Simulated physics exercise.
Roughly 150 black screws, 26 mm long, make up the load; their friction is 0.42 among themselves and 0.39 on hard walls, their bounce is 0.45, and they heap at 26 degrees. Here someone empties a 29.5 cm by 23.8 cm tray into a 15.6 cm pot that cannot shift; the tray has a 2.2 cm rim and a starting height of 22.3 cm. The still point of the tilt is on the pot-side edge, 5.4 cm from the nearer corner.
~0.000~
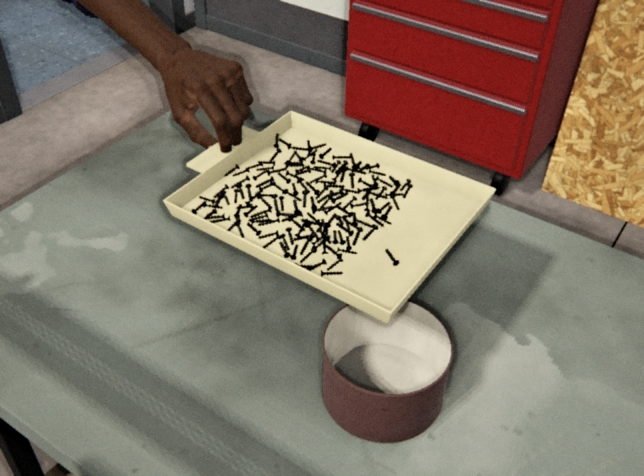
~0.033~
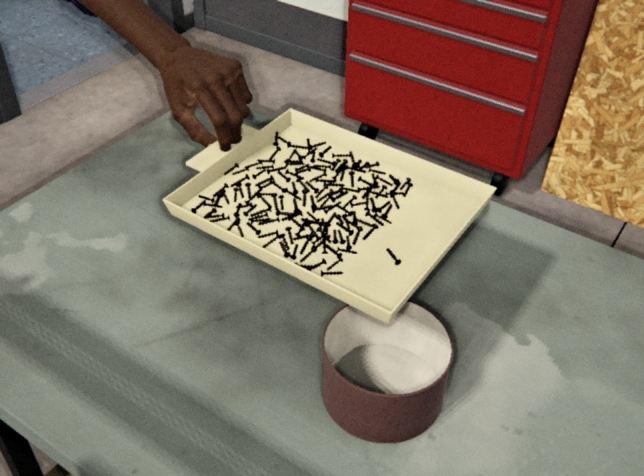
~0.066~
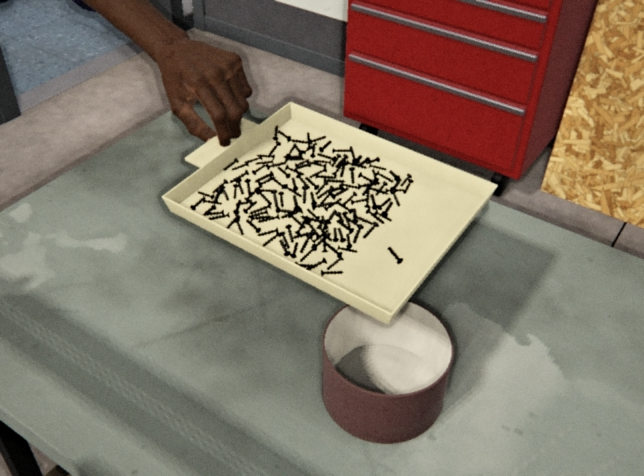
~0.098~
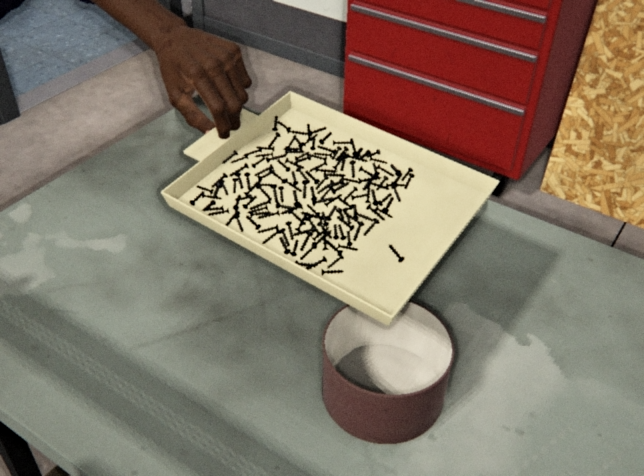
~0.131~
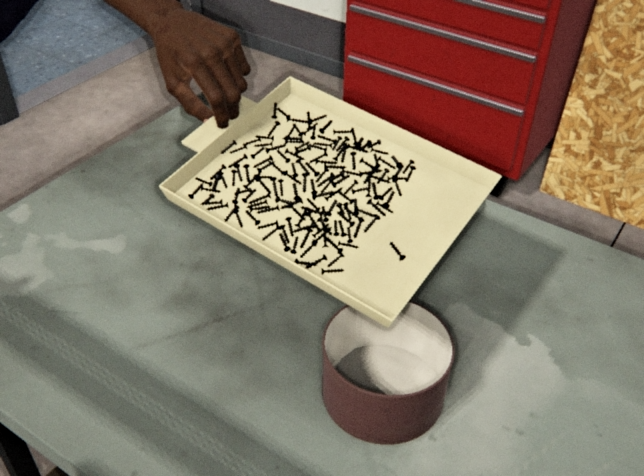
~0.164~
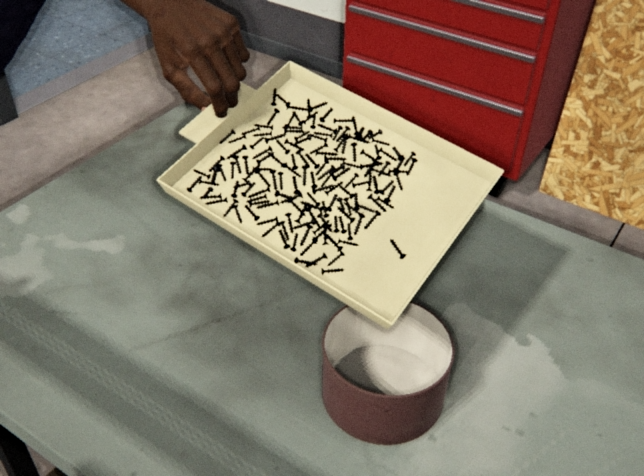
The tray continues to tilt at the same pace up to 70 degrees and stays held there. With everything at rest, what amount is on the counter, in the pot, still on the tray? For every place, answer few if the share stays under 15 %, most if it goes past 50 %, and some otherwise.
Shares - counter: Most; pot: Few; left on the tray: Few.
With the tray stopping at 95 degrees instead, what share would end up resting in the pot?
Result: Close to 5 %.
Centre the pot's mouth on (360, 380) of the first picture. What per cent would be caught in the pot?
With the pot there, close to 40 per cent.
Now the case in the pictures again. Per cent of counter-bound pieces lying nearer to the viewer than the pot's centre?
About 100 percent of the spill.
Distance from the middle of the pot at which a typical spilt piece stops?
Some 16 centimetres.
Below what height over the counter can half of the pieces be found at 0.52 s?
About 28 cm.
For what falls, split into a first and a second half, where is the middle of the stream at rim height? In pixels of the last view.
First near (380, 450), later near (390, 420).
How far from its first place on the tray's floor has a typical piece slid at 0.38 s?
I'd say close to 2 centimetres.
Then, at 0.38 s, tilt 43 degrees; the tray holds 100 %, the pot 0 %.
Then, at 0.52 s, tilt 62 degrees; the tray holds 100 %, the pot 0 %.
After 0.79 s, tilt 70 degrees; the tray holds 25 %, the pot 0 %.
In the end, at 2.1 s, counter 90 %, pot 0 %, tray 10 %.
